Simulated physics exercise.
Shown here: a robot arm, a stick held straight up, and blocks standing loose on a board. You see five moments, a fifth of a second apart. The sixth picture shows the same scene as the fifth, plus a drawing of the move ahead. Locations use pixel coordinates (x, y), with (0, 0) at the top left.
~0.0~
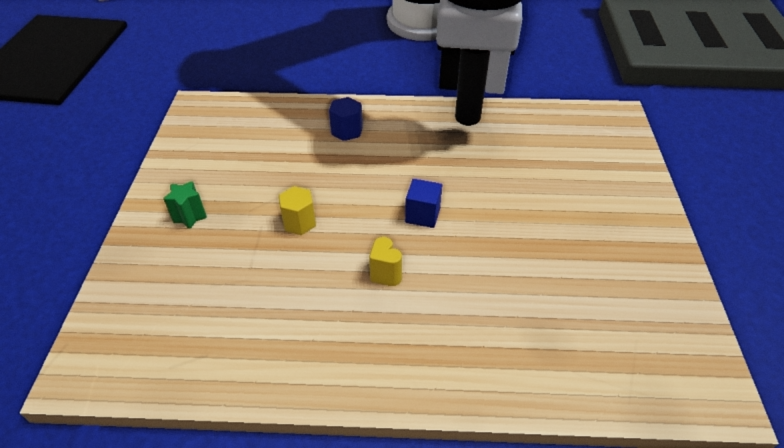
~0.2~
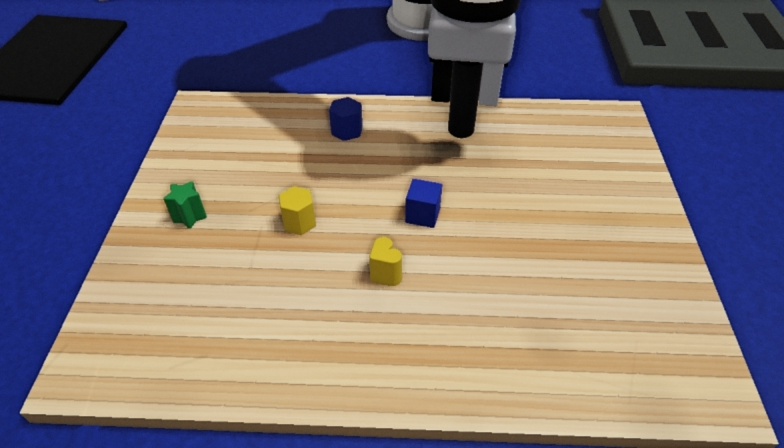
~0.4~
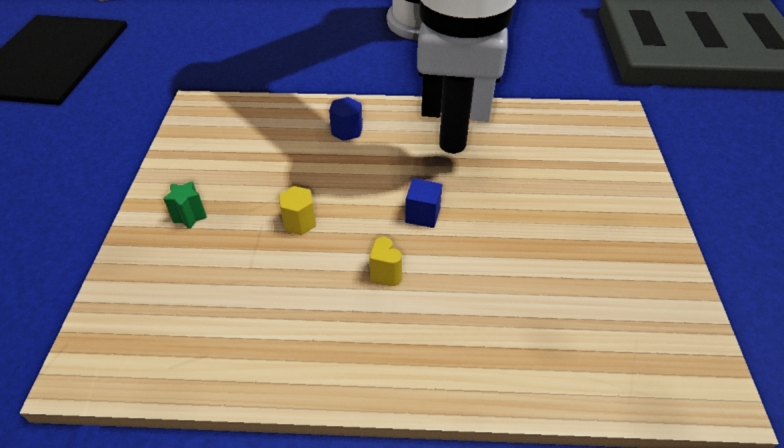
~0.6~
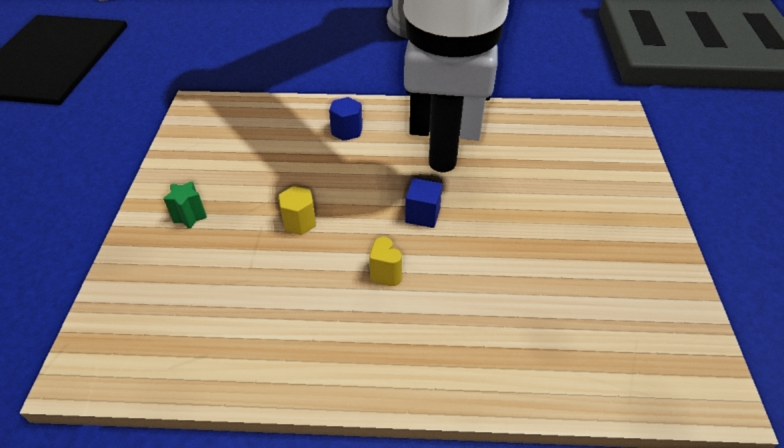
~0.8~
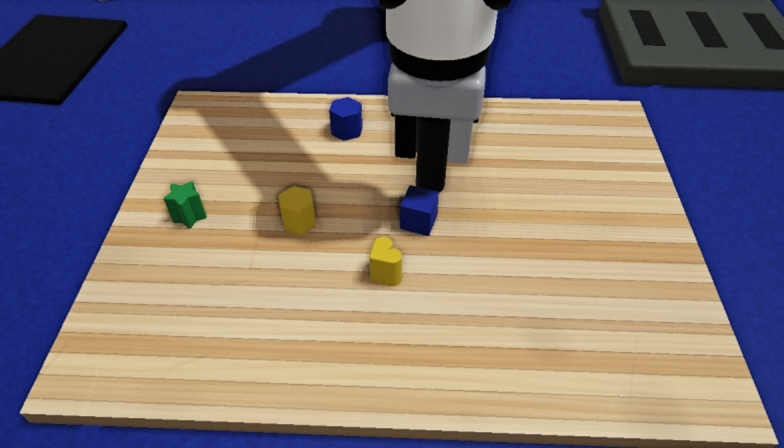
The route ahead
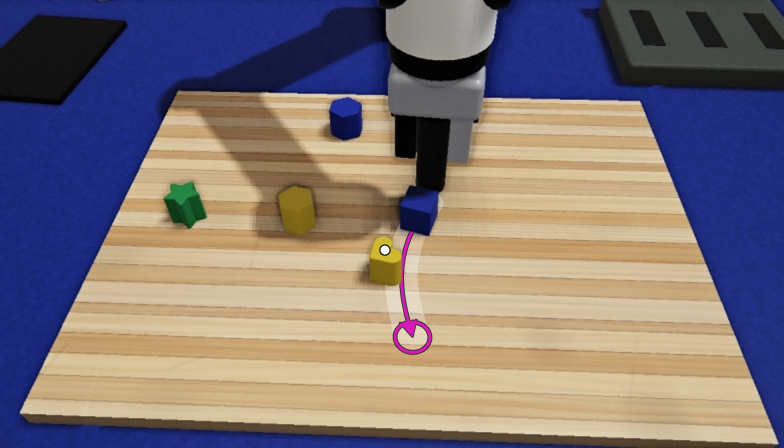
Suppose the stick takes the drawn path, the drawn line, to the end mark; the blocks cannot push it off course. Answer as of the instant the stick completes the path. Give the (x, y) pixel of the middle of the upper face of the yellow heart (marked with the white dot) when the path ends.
I expect it at (339, 302).
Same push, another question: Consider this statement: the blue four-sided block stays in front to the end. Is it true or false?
The claim does not hold.
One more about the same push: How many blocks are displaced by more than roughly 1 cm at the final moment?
Once the path ends, two blocks will have shifted.
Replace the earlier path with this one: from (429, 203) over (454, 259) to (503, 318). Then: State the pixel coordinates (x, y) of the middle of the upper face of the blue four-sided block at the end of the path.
Its top face will be centred at roughly (414, 221).
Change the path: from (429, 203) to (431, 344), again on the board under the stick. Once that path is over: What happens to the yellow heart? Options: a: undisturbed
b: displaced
b: Displaced.
Drawn move, from (429, 203) through (409, 240) and (402, 285) to (412, 337); the dot is on the yellow heart.
What follows on the original path. One third of the way, stick at (409, 225); yellow heart at (378, 258), turned 25° anticlockwise; blue four-sided block at (393, 238), turned 15° clockwise.
Two thirds of the way, stick at (402, 271); yellow heart at (348, 296); blue four-sided block at (375, 281), turned 40° clockwise.
At the end, stick at (413, 322); yellow heart at (339, 302), turned 20° clockwise; blue four-sided block at (370, 293), turned 60° clockwise.
